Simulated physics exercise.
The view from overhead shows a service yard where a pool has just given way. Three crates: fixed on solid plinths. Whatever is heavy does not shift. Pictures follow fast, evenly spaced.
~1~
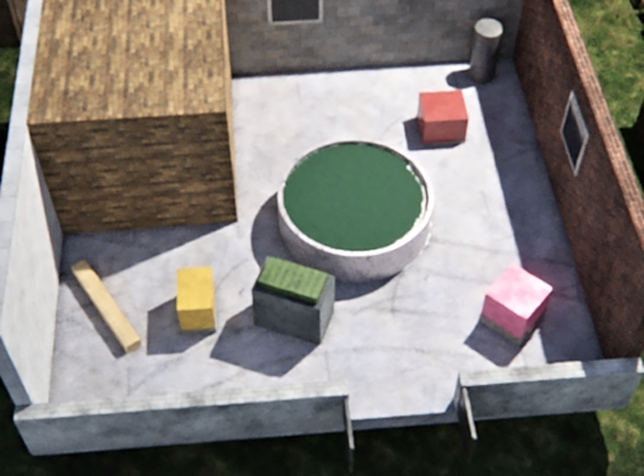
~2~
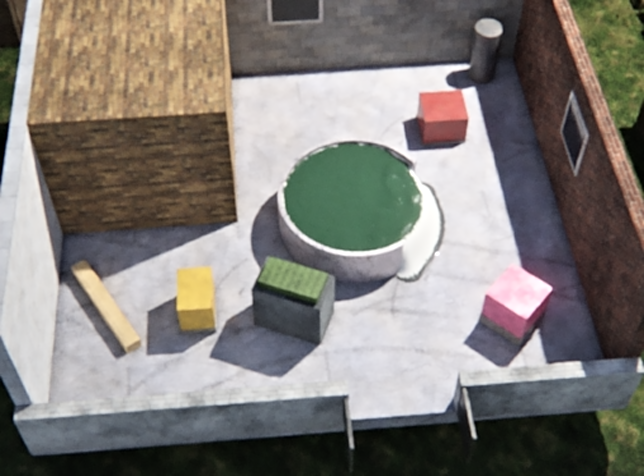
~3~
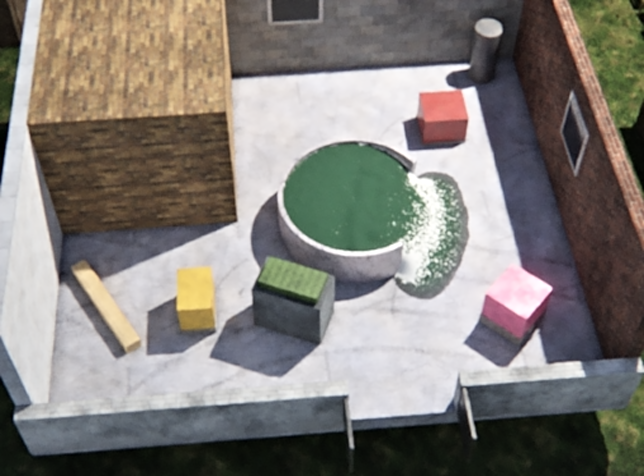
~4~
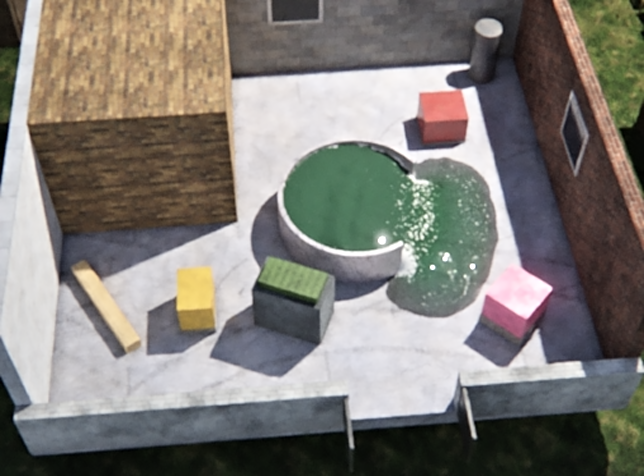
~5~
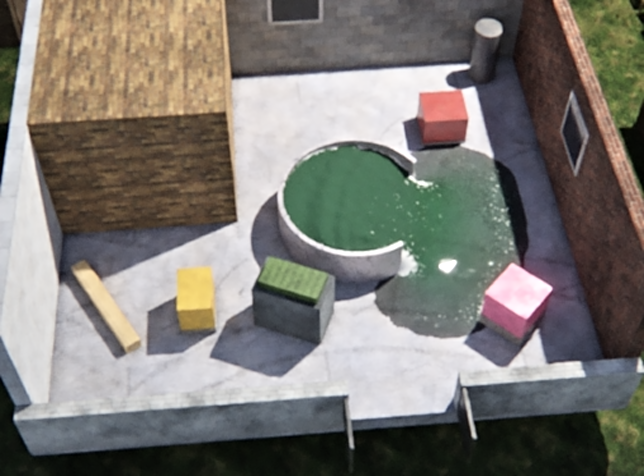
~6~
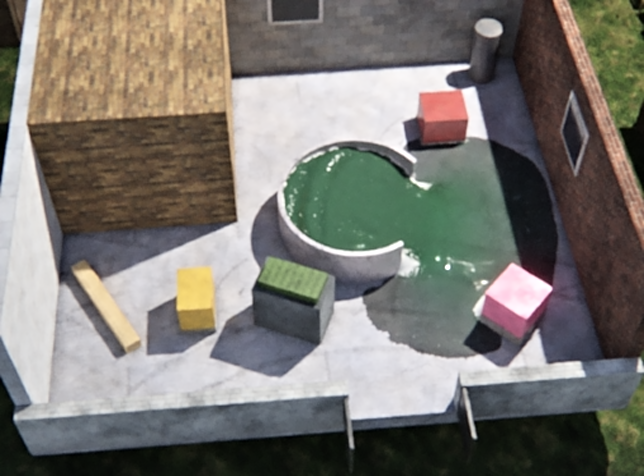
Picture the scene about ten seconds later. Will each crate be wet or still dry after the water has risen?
My prediction: The pink crate will be reached; the red crate will be reached; the yellow crate will not be reached.
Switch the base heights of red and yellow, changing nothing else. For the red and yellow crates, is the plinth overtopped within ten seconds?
My reading: The red one is topped, the yellow one is wetted.
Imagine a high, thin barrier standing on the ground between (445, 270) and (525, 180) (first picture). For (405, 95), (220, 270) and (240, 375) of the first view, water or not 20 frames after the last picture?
One by one: Soaked, spared, spared.
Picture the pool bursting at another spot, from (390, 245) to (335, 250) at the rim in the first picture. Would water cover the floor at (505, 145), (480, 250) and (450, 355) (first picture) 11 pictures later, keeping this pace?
Spot one spared, spot two spared, spot three inundated.
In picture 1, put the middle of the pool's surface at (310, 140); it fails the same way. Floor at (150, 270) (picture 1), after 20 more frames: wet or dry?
That point would end up bone-dry.
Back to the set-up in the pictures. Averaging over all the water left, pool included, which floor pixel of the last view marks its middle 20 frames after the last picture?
Around pixel (462, 236) of the last picture.
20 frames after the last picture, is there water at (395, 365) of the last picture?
Answer: Flooding.
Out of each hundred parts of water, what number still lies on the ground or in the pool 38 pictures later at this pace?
My figure: Some 94 per cent.
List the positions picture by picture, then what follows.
In the first picture, still water in the round pool at (356, 197).
In the second picture, water pours out at (426, 224) and has run to (402, 277).
In the third picture, the front is at (423, 294), out from the gap at (426, 225).
In the fourth picture, water pours out at (426, 226) and has run to (430, 313).
In the fifth picture, the front is at (468, 329), out from the gap at (426, 226).
In the sixth picture, the front is at (529, 165), out from the gap at (426, 226).
A moment on, water covers 25 % of the floor; the pink crate water round its plinth, the red crate water round its plinth, the yellow crate not reached.
Next, water covers 30 % of the floor; the pink crate water round its plinth, the red crate water round its plinth, the yellow crate not reached.
Then, water covers 40 % of the floor; the pink crate water round its plinth, the red crate water round its plinth, the yellow crate not reached.
Later, water covers 80 % of the floor; the pink crate water round its plinth, the red crate water round its plinth, the yellow crate water round its plinth.
In the end, water covers 95 % of the floor; the pink crate was topped, the red crate was topped, the yellow crate stayed above the water.
